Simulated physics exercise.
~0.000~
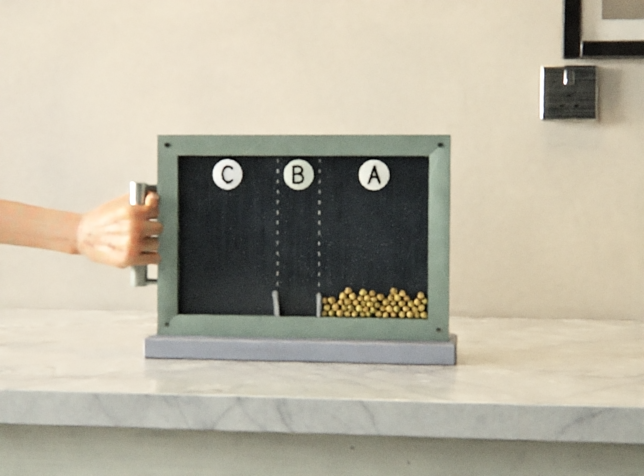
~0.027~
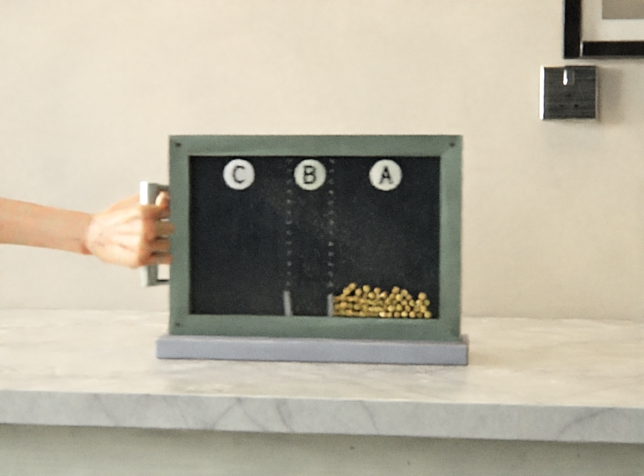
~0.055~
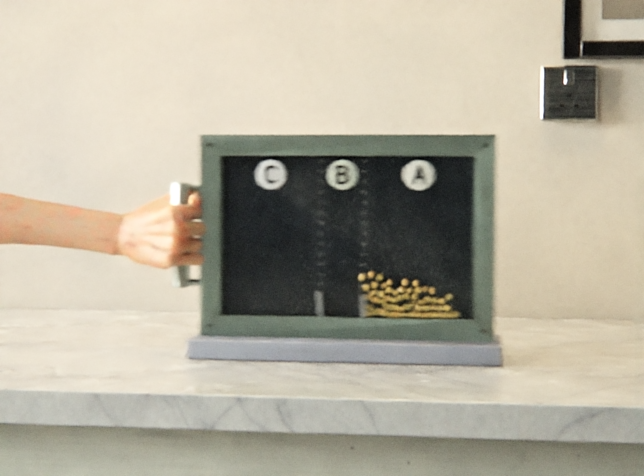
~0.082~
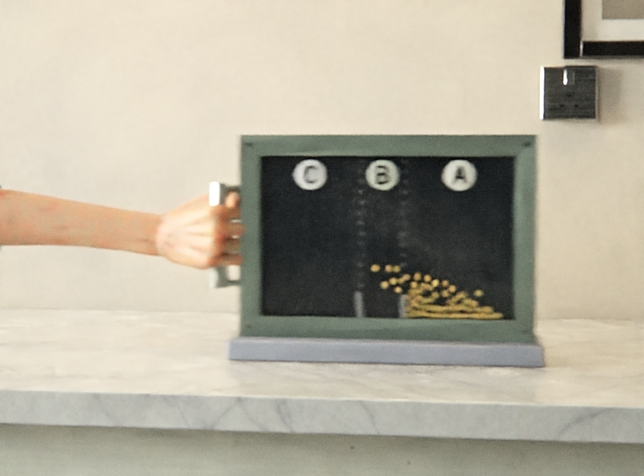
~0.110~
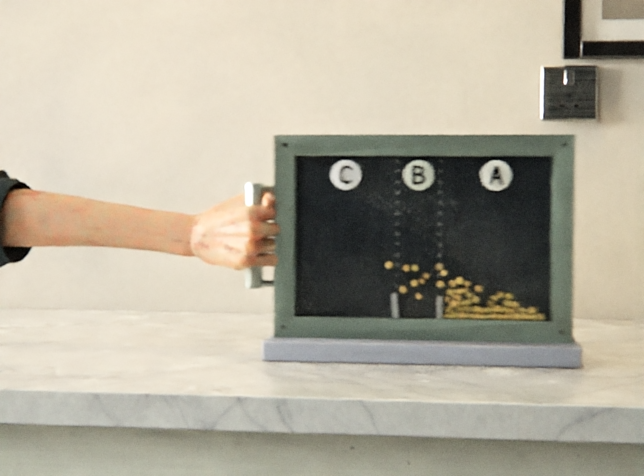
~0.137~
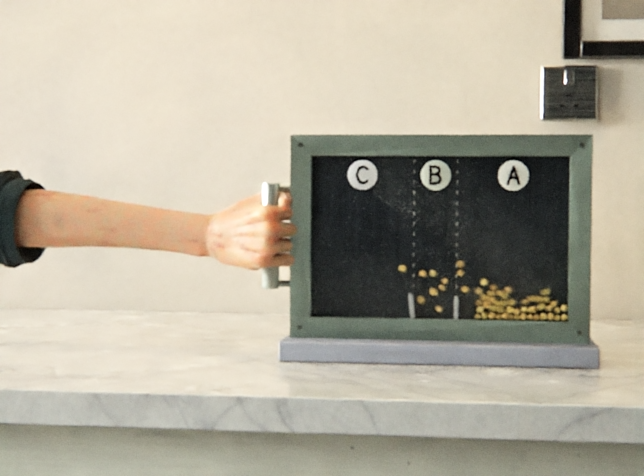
To begin with, a hand grips the handle of a green-framed, dark-backed case on a marble-topped table, with small round beads heaped in section A. The hand pushes the case right, and the beads surge up leftward against the low divider, several flying over it into section B, toward C.
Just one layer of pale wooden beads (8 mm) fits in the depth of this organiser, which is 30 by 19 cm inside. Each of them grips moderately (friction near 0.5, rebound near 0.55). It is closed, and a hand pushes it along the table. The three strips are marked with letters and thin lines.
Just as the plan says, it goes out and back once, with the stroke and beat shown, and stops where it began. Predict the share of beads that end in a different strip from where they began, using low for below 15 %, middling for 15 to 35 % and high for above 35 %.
The share is high.
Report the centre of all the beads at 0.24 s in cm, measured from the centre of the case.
The middle sits around 11 cm right of it and 7 cm below it.
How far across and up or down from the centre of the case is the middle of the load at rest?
The middle sits around 1 cm right of it and 8 cm below it.
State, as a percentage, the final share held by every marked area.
Strip A: 55; strip B: 25; strip C: 20.
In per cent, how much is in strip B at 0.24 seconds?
That part holds about 5 percent of it.
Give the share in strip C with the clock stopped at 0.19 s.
That comes to some 0 percent of the load.
By 0.19 s, it is 12 cm to the right; the beads' middle is 10 cm right of and 7 cm below the centre; A 95 %, B 5 %; 5 % have changed strip.
By 0.24 s, it is 4 cm to the right; the beads' middle is 11 cm right of and 7 cm below the centre; A 95 %, B 5 %; 5 % have changed strip.
By 0.29 s, it is at its start; the beads' middle is 7 cm right of and 7 cm below the centre; A 95 %, B 5 %; 5 % have changed strip.
All still by 1.3 s, it is at its start; A 55 %, B 25 %, C 20 %; 45 % have changed strip.
